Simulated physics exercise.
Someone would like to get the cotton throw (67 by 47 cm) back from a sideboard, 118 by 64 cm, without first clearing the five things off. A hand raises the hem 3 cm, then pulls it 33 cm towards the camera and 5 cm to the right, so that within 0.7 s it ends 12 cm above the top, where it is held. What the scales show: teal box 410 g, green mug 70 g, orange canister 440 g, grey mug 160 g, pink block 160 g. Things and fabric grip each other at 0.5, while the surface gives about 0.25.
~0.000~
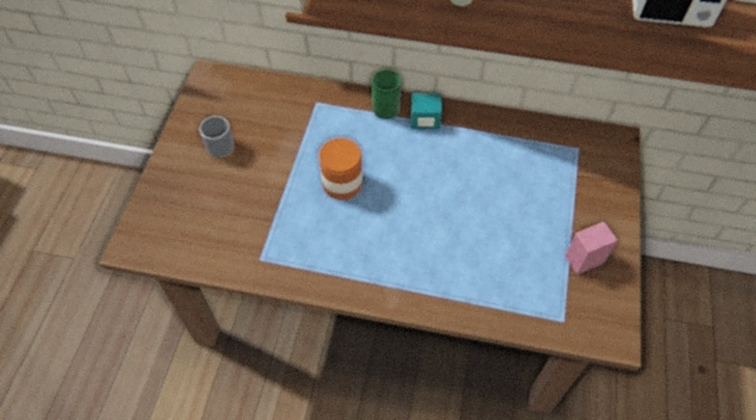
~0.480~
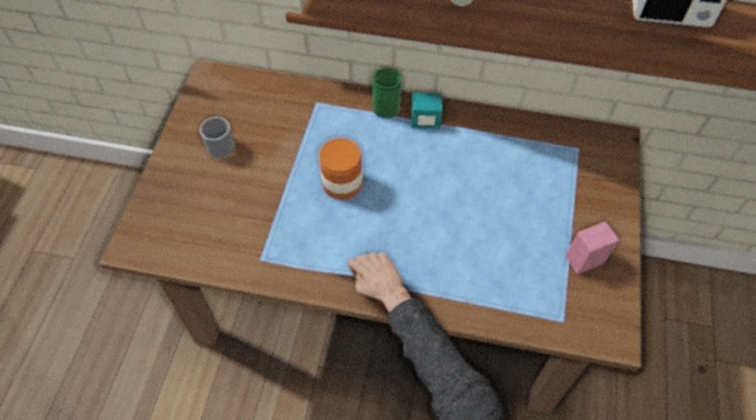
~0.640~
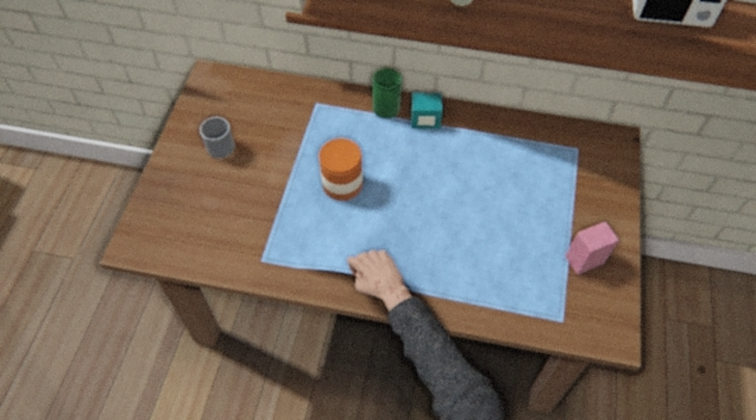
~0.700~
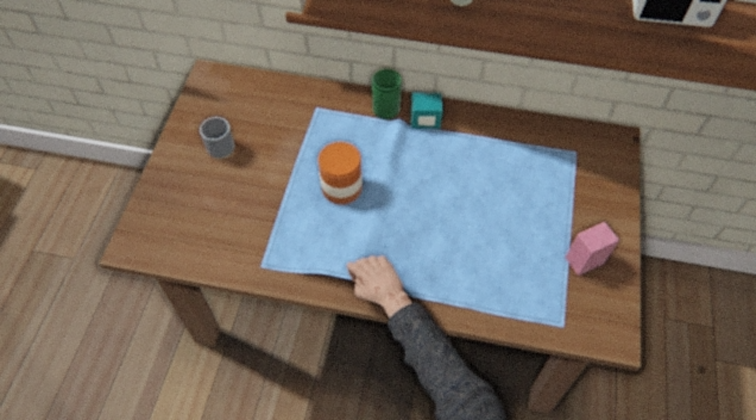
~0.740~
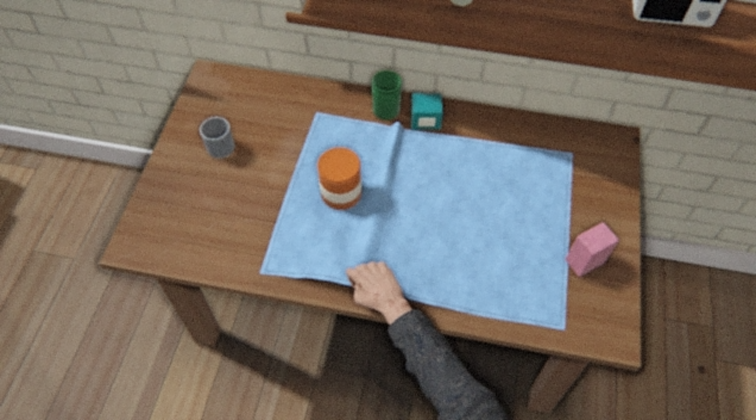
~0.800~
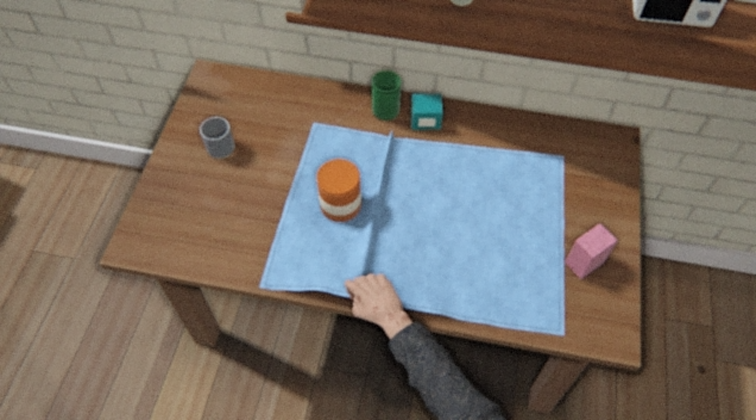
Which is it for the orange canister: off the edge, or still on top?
My guess is it ends up off the surface.
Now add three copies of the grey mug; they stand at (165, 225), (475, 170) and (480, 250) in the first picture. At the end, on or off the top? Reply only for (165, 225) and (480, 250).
So the first copy ends up on top, while the second copy ends up below.
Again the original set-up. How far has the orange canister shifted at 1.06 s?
Orange canister: About 25 cm.
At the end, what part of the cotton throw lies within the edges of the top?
Some 0 in a hundred.
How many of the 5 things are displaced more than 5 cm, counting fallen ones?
Total: 1.
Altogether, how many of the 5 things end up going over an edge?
Tally: 1.
At 0.9 s, 85 % of the cotton throw is still over the top; orange canister 15 cm off its start.
At 1.1 s, 60 % of the cotton throw is still over the top; orange canister 27 cm off its start.
At 1.2 s, 45 % of the cotton throw is still over the top; orange canister 37 cm off its start at (326, 306).
At 1.3 s, 30 % of the cotton throw is still over the top; orange canister 45 cm off its start.
At 2.9 s, 0 % of the cotton throw is still over the top; orange canister over the edge.
